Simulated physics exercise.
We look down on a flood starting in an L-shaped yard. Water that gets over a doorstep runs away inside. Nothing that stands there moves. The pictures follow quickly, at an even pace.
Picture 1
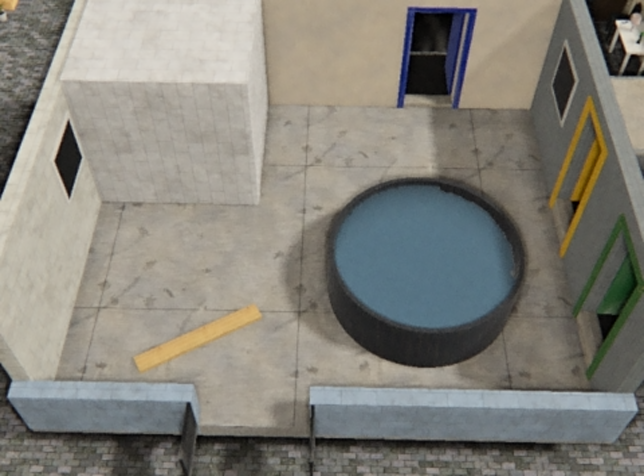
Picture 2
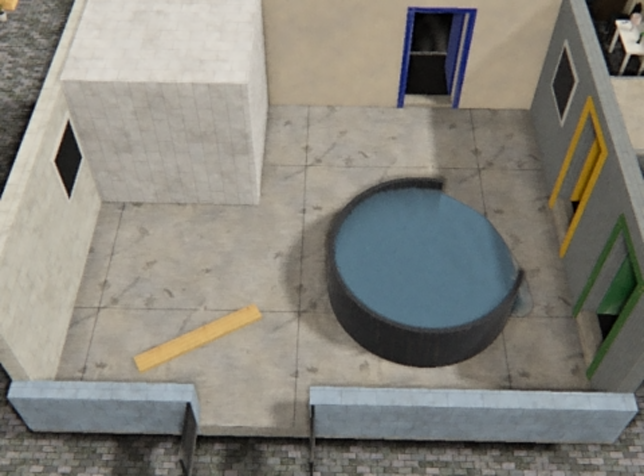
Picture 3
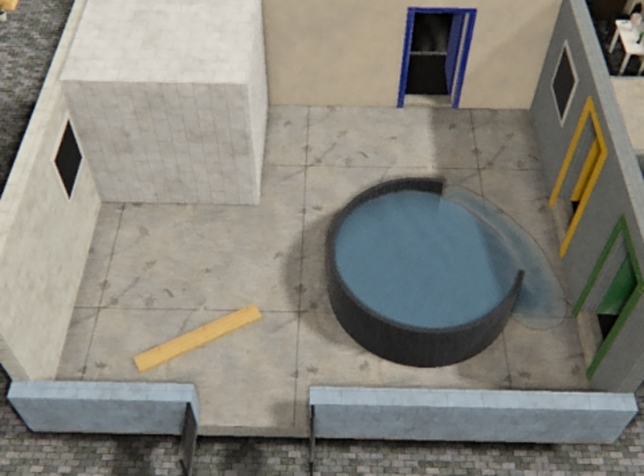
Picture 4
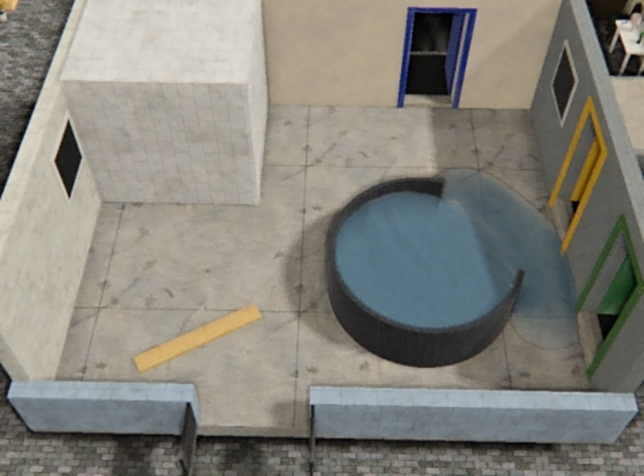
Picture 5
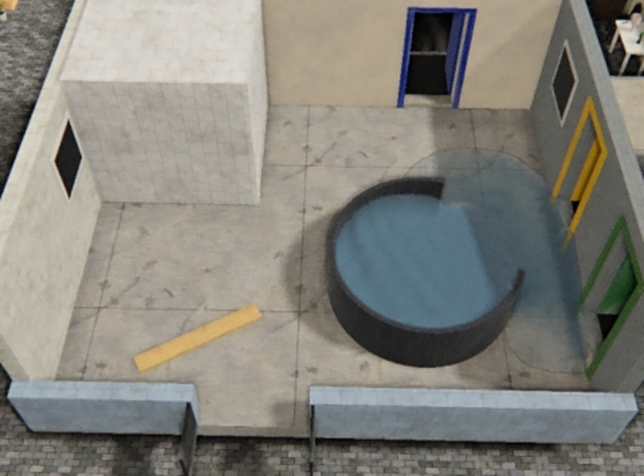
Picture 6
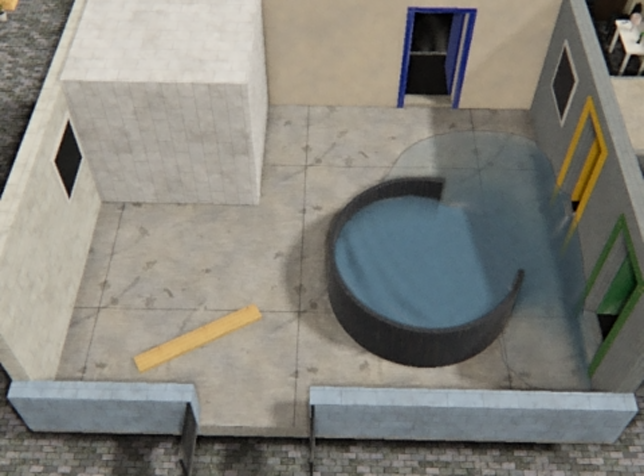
In a walled yard, a round pool's right side opens and water spreads out rightward and backward.
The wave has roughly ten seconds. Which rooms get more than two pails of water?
The green door stays under that; the yellow door takes more than that; the blue door takes more than that.
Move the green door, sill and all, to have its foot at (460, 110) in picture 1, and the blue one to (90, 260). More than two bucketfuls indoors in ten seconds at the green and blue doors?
Then: The green one passes that mark, the blue one takes less.
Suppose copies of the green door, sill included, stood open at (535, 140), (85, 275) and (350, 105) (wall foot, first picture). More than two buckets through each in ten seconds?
In turn: Is over, takes less, holds.
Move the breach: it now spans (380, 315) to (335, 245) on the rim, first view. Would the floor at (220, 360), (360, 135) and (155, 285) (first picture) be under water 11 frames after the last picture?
In that order: Covered, clear, flooded.
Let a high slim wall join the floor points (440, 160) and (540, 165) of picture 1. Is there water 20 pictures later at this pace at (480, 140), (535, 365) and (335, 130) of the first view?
One after the other: Not flooded, awash, under water.
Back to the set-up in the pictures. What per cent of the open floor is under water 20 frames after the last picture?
I make it 70 per cent.
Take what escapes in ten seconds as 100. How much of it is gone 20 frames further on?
I make it 35 per cent.
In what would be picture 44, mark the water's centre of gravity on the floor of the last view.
I would point to (377, 240).
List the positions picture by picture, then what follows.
The round pool at (426, 252) is whole and still, in the first frame.
Water pours out at (492, 244) and has run to (512, 314), in the second frame.
Water pours out at (492, 244) and has run to (553, 322), in the third frame.
Water pours out at (491, 246) and has run to (577, 336), in the fourth frame.
The front is at (452, 152), out from the gap at (491, 247), in the fifth frame.
Water pours out at (491, 247) and has run to (514, 136), in the sixth frame.
A moment on, water covers 25 % of the floor; the green door under two buckets in, the yellow door far over two buckets in, the blue door wet at the sill, nothing in.
Next, water covers 40 % of the floor; the green door under two buckets in, the yellow door far over two buckets in, the blue door under two buckets in.
Then, water covers 70 % of the floor; the green door under two buckets in, the yellow door far over two buckets in, the blue door far over two buckets in.
Later, water covers 90 % of the floor; the green door under two buckets in, the yellow door far over two buckets in, the blue door far over two buckets in.
In the end, water covers 100 % of the floor; the green door under two buckets in, the yellow door far over two buckets in, the blue door far over two buckets in.
